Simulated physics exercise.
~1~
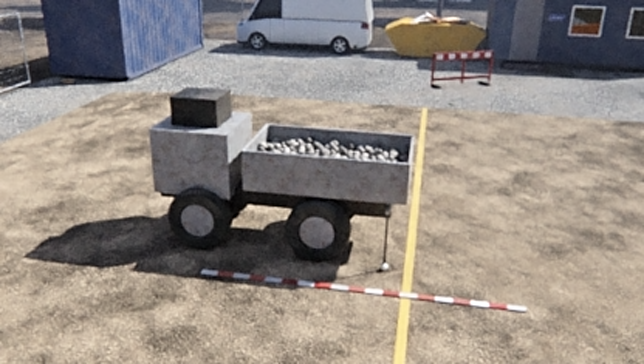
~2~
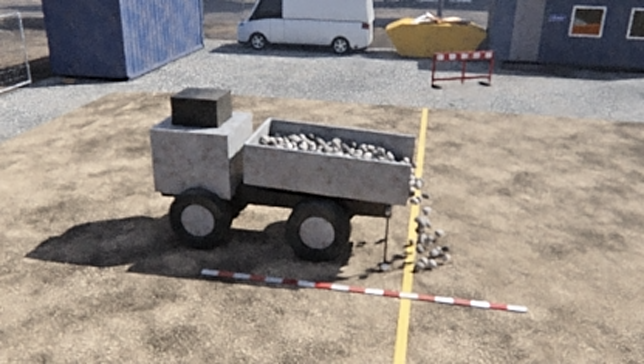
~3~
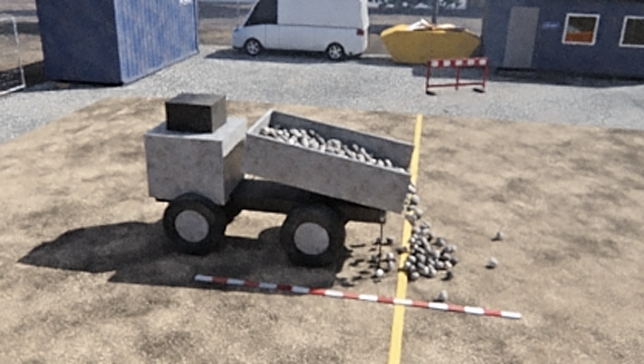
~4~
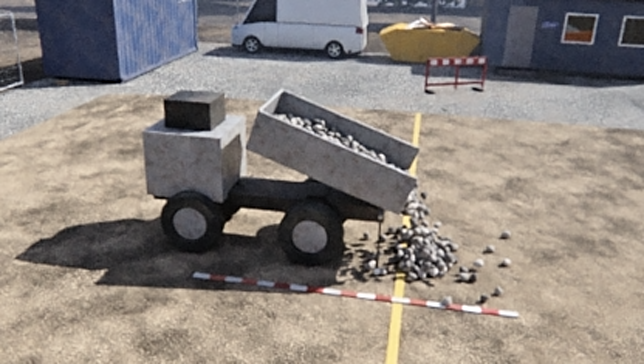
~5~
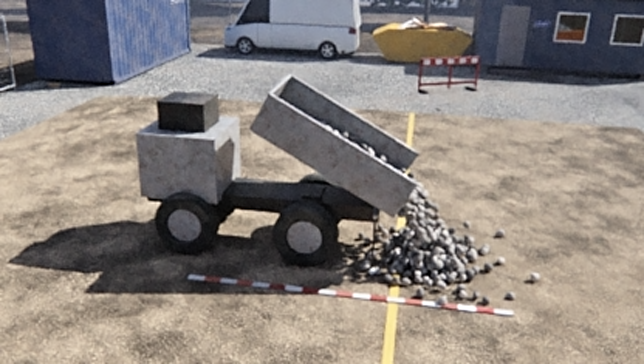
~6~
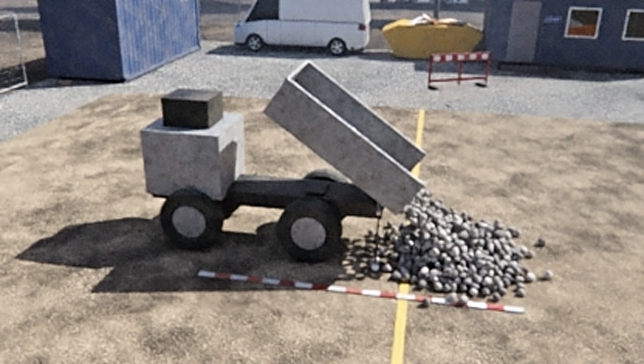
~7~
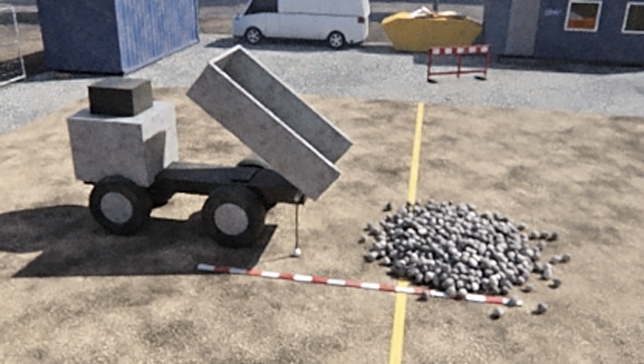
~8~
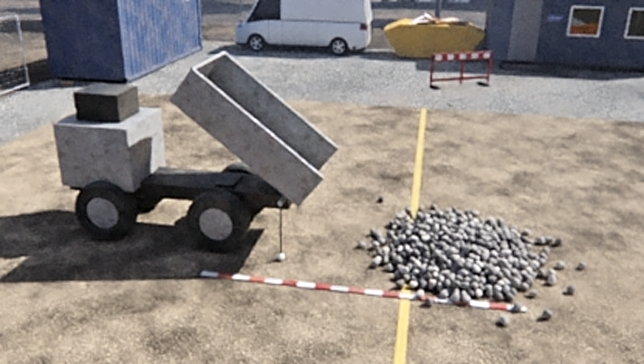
To begin with, a grey tipper truck loaded with rounded stones stands on bare ground, its rear close to a yellow line and a red and white staff lying nearby. The body starts to tilt, and the first stones spill from its back end onto the line. As it rises more steeply, the stones pour out into a growing heap, a few rolling off to the right. Once the body is empty, the truck pulls away to the left with it still raised. It ends apart from a broad, low pile, most of which lies past the line.
